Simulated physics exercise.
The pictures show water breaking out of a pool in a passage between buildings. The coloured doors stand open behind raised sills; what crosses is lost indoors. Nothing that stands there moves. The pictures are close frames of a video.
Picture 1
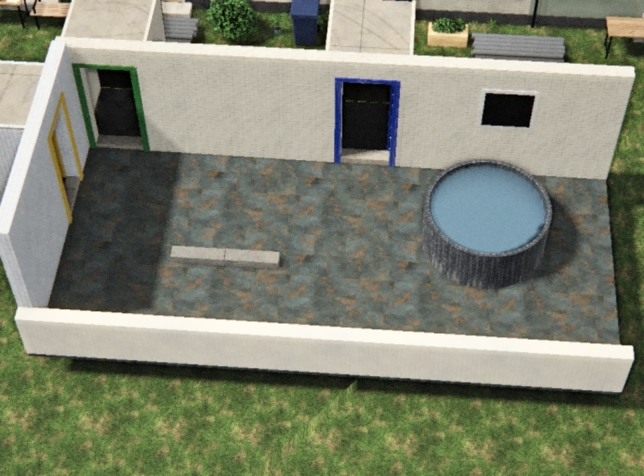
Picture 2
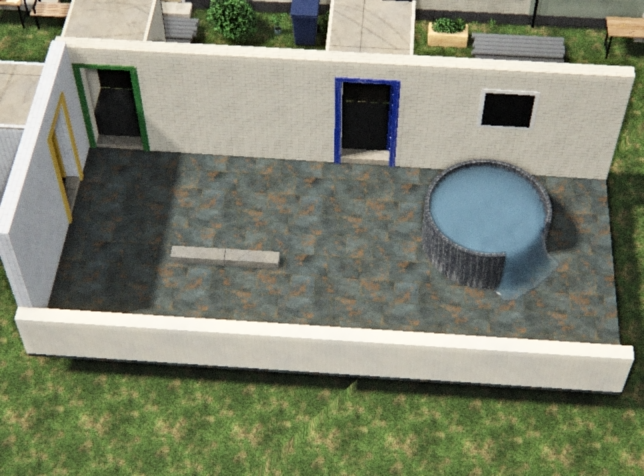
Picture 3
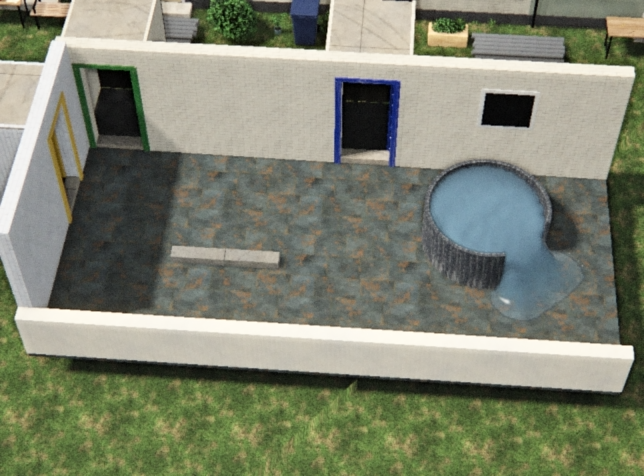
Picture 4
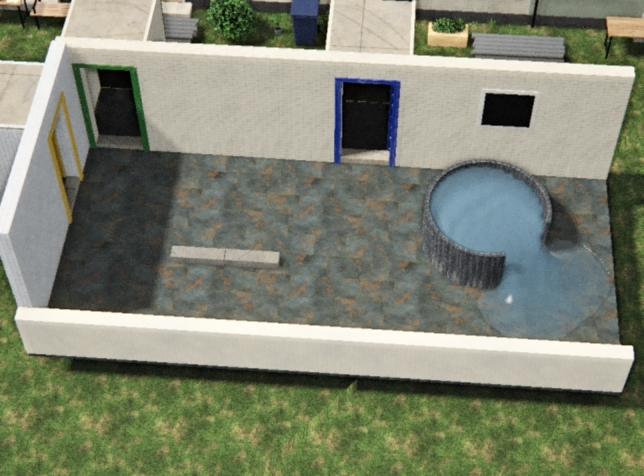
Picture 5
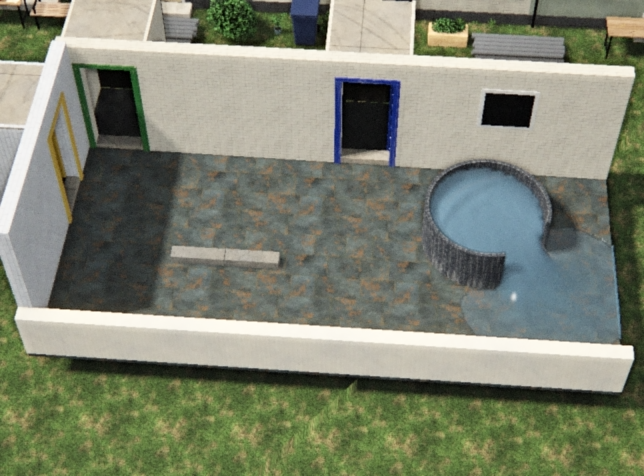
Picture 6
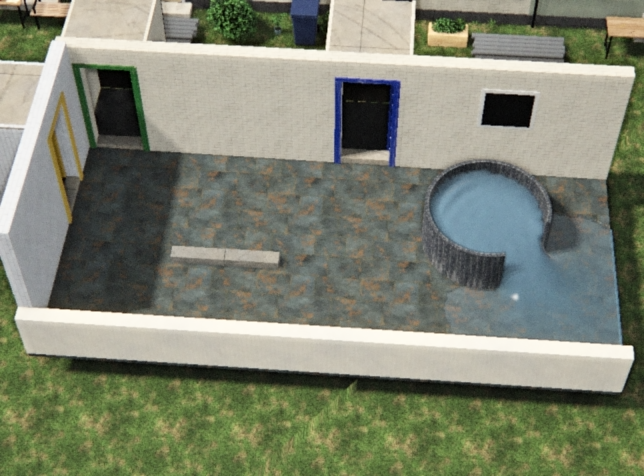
In the video, a round pool stands whole and still in a walled courtyard with green, blue and yellow doorways, then water pours from a gap at its lower right and spreads across the tiles to the right-hand side.
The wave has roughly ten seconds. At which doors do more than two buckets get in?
One by one: The green door admits no more than that; the blue door admits no more than that; the yellow door admits no more than that.
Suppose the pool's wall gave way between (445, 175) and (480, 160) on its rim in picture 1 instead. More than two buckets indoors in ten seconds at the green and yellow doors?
In short: The green one is over; the yellow one floods.
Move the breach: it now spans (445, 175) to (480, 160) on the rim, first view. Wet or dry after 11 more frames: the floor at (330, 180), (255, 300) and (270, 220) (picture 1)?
In turn: Awash, not flooded, under water.
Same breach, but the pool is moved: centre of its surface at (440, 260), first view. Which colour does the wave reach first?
The door marked yellow.
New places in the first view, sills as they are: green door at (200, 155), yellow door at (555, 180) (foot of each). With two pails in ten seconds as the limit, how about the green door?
In short: Green holds.
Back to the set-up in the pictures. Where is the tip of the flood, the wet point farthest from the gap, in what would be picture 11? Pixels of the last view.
Around (407, 357).
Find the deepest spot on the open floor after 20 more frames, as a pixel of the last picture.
Around (560, 368).
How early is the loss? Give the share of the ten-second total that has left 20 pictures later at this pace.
I make it 65 per cent.
A moment on, water covers 15 % of the floor; the green door not reached, the blue door not reached, the yellow door not reached.
Next, water covers 15 % of the floor; the green door not reached, the blue door not reached, the yellow door not reached.
Then, water covers 30 % of the floor; the green door not reached, the blue door not reached, the yellow door not reached.
Later, water covers 40 % of the floor; the green door not reached, the blue door not reached, the yellow door not reached.
In the end, water covers 45 % of the floor; the green door not reached, the blue door wet at the sill, nothing in, the yellow door not reached.
